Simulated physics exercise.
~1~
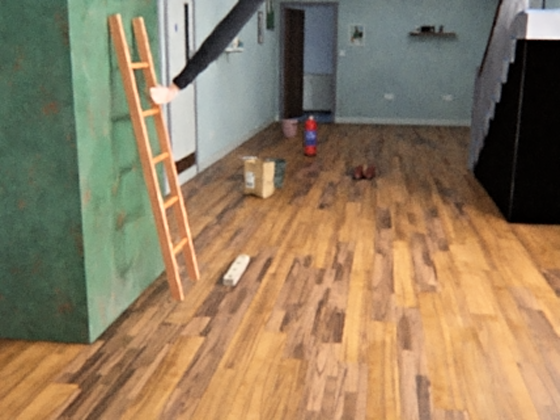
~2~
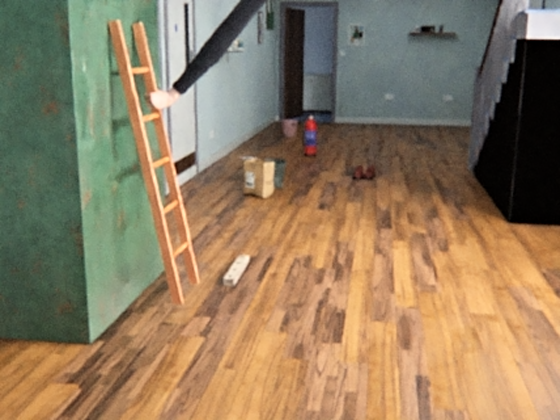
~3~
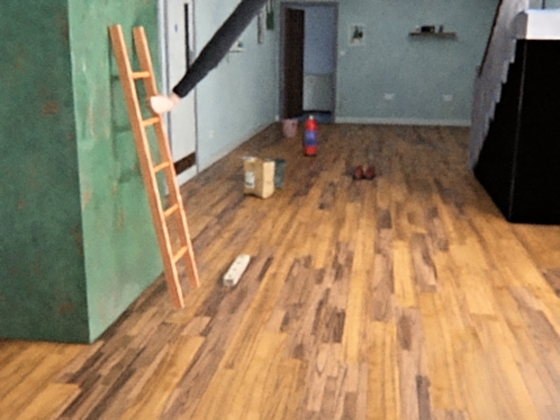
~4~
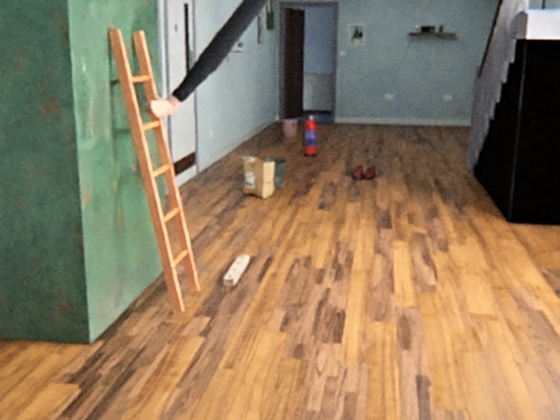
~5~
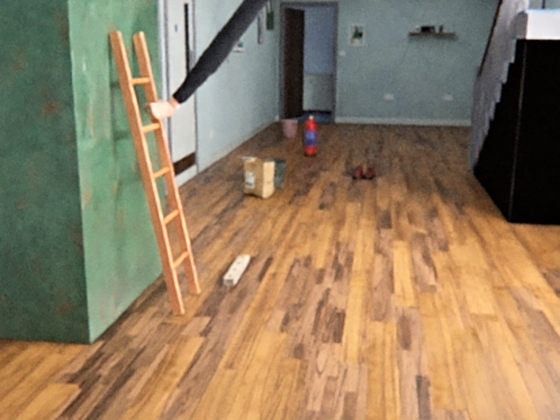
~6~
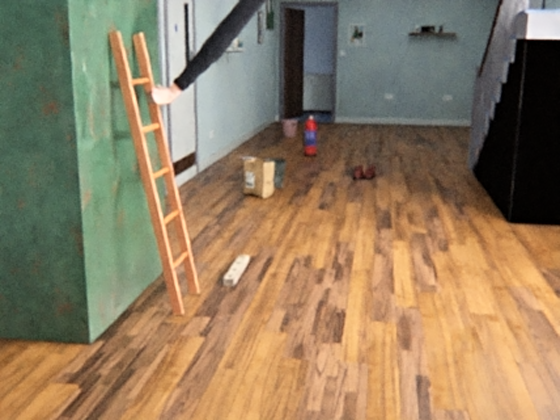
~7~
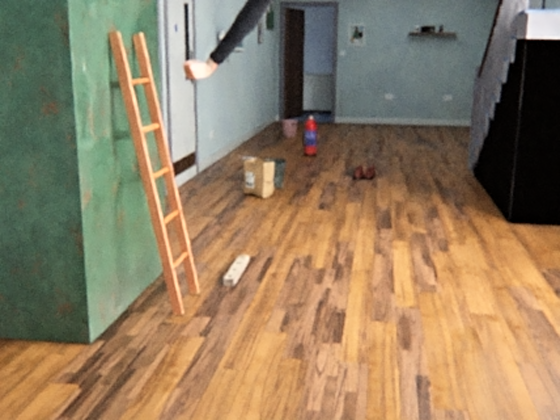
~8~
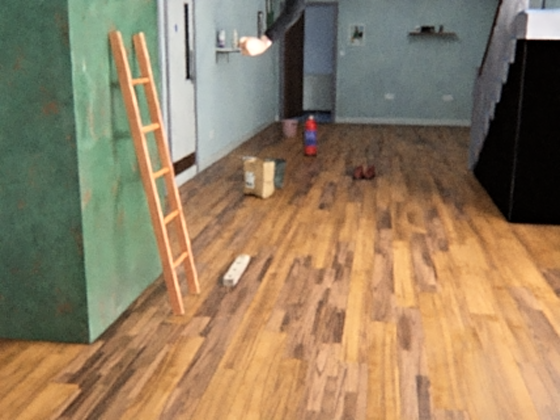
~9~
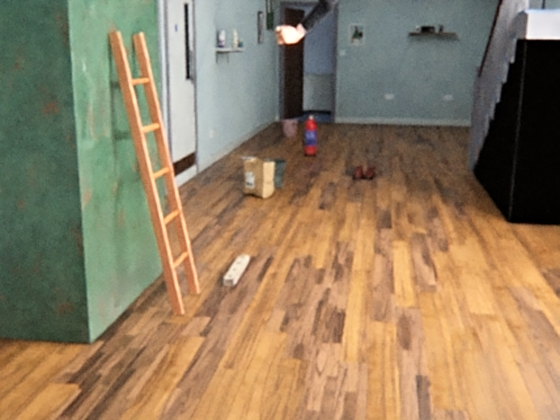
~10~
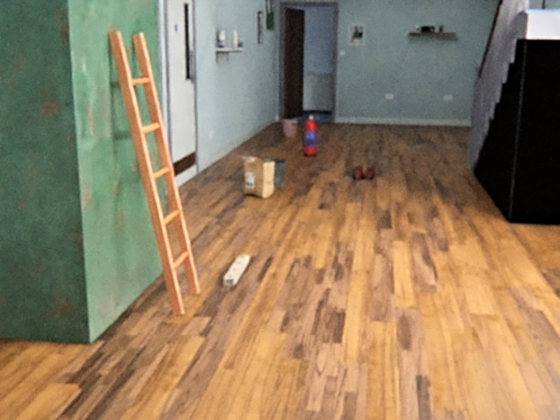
A dark-sleeved arm reaches in from the top and holds an orange wooden ladder against the side of a green block at the left of a wood-floored room, seen from a still, slightly raised viewpoint. A pale batten lies on the floor to the right of the ladder's foot, with a tan box, a red bottle and a small dark reddish object farther back, and a black structure at the right. The hand lowers the ladder slightly and steadies it. Then it lets go, draws back toward the doorway and leaves view. The ladder stays leaning, and the batten never moves.
